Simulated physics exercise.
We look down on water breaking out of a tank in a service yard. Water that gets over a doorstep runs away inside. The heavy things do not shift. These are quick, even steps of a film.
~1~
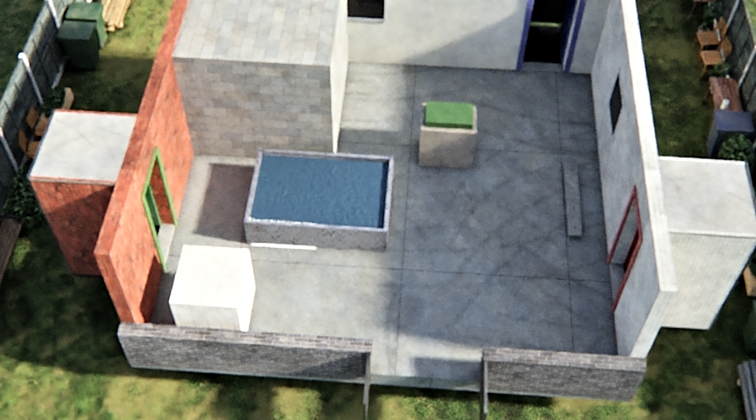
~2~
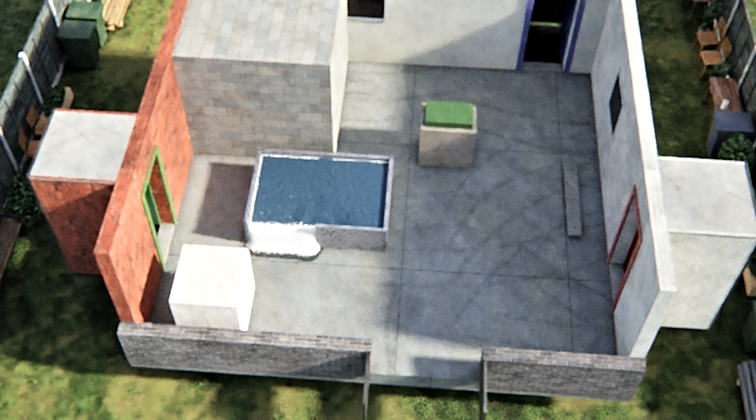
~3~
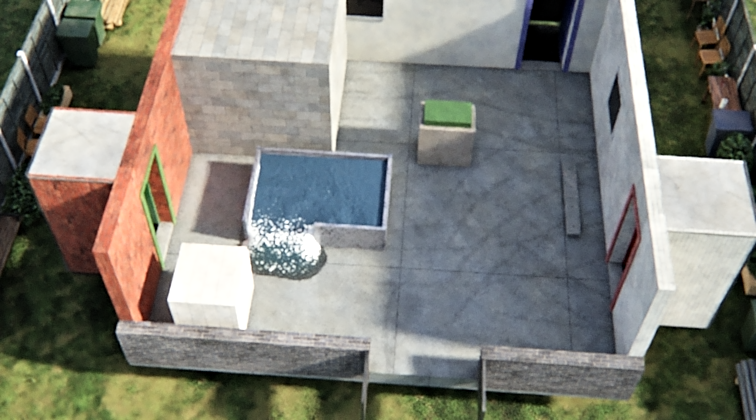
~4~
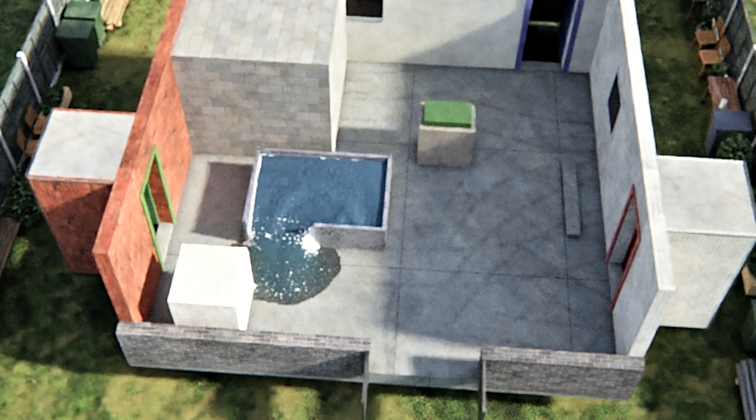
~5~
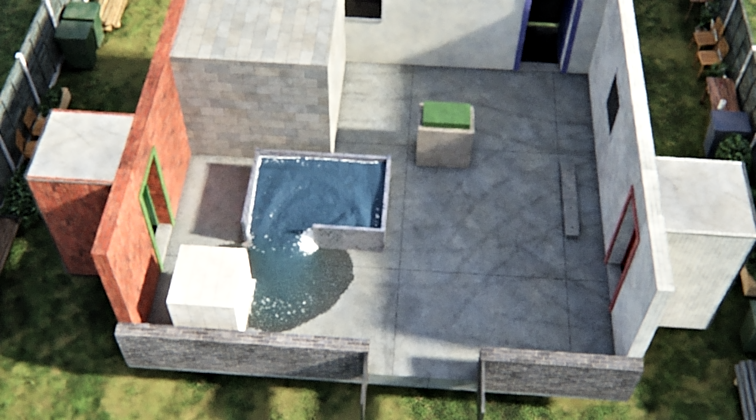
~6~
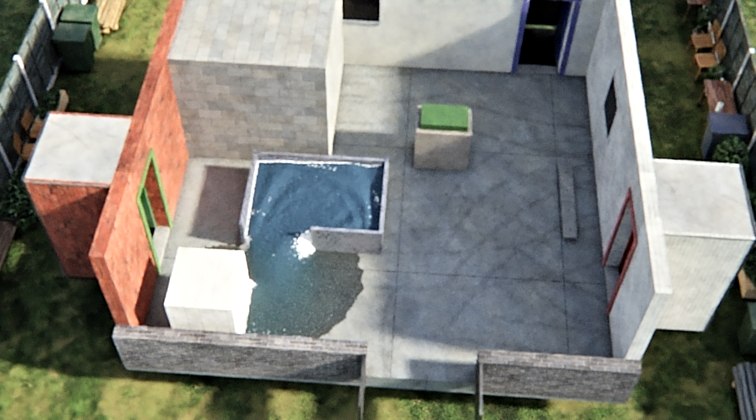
In this clip, seen from above, still water in an open tank in a walled yard bursts through the tank's near side, foaming white, then spreads across the grey paving beside a white block in a widening dark pool.
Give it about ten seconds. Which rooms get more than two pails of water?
In the end: The green door floods; the blue door holds within the limit; the red door holds within the limit.
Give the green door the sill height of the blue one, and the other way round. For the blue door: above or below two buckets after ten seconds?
My reading: The blue door is under.
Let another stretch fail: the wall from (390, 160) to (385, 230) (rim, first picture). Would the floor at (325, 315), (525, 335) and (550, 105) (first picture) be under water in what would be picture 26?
In turn: Clear, wet, under water.
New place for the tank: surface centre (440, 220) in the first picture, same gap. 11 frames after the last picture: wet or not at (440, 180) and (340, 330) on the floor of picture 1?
In that order: Not flooded, wet.
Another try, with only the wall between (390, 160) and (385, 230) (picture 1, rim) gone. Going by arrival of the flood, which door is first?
It is the door marked red.
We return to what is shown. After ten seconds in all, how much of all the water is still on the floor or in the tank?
Roughly 88 per cent.
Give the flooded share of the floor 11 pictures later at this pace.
Close to 20 %.
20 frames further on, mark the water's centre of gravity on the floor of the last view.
Roughly at (296, 266).
A moment on, water covers 15 % of the floor; the green door wet at the sill, nothing in, the blue door not reached, the red door not reached.
Next, water covers 20 % of the floor; the green door over two buckets in, the blue door not reached, the red door not reached.
Then, water covers 40 % of the floor; the green door far over two buckets in, the blue door not reached, the red door not reached.
Later, water covers 60 % of the floor; the green door far over two buckets in, the blue door not reached, the red door under two buckets in.
In the end, water covers 85 % of the floor; the green door far over two buckets in, the blue door wet at the sill, nothing in, the red door under two buckets in.
